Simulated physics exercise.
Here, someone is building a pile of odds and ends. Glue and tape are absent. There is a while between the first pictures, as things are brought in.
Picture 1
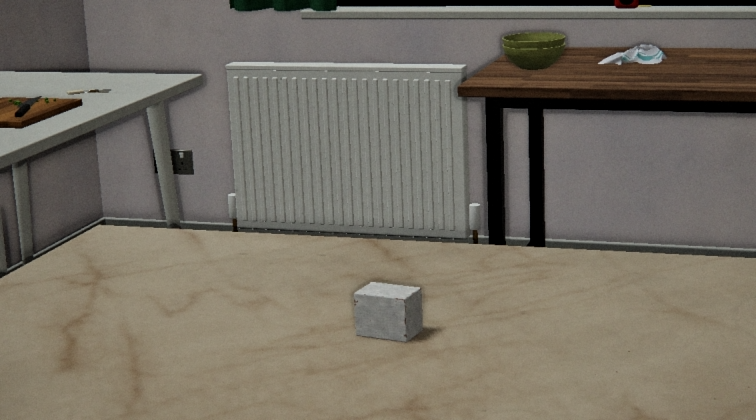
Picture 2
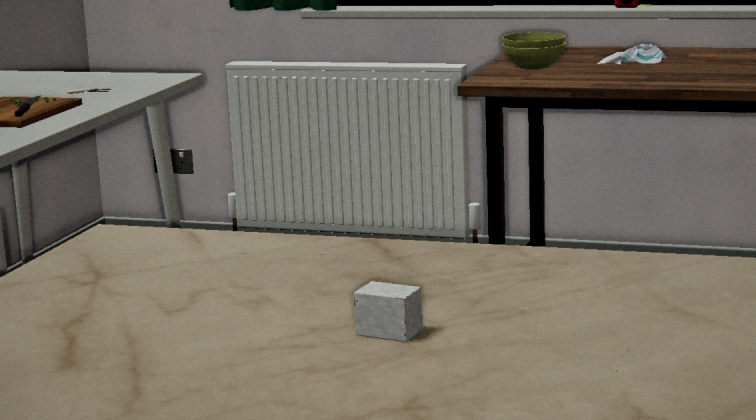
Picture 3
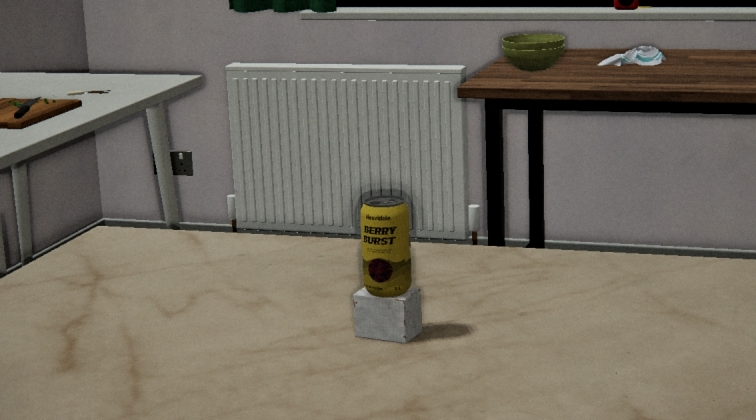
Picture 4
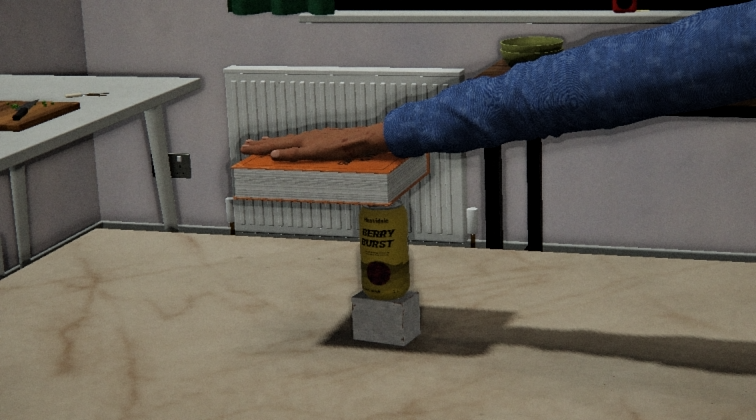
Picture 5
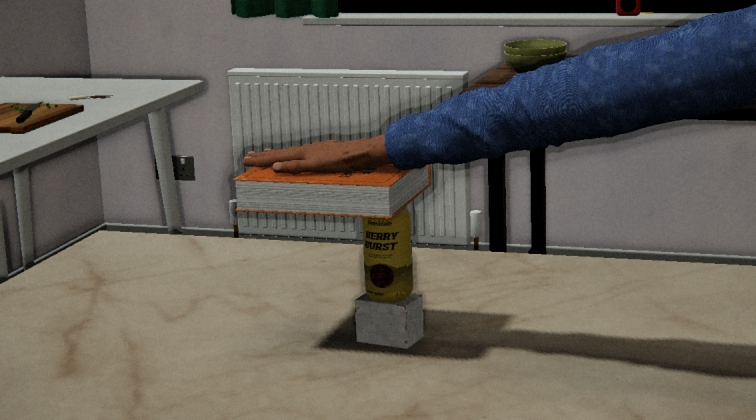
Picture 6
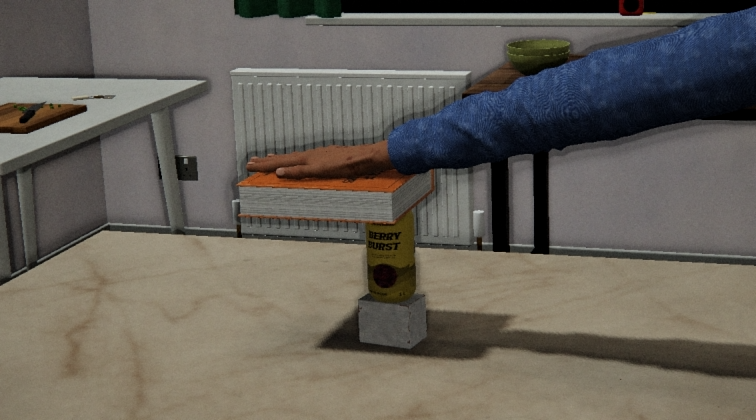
A yellow can appears on a small white block, then a blue-sleeved arm lowers an orange book onto the can.
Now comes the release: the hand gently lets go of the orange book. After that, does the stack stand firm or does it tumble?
It is going to drop something.
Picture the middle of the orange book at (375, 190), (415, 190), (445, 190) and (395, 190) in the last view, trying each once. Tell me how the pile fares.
Outcomes in order: No collapse, a collapse, a collapse, no collapse.
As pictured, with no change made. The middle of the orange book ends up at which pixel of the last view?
It finishes at about (230, 314).
Then, 0.30 s on from there, orange book now fallen.
Then, 0.60 s on from there, things are still on the move.
Then, 0.80 s on from there, as before.
In the end, fallen, orange book; the other 2 unmoved. At the end, from the last picture's camera, orange book near (229, 314). The pile comes apart.
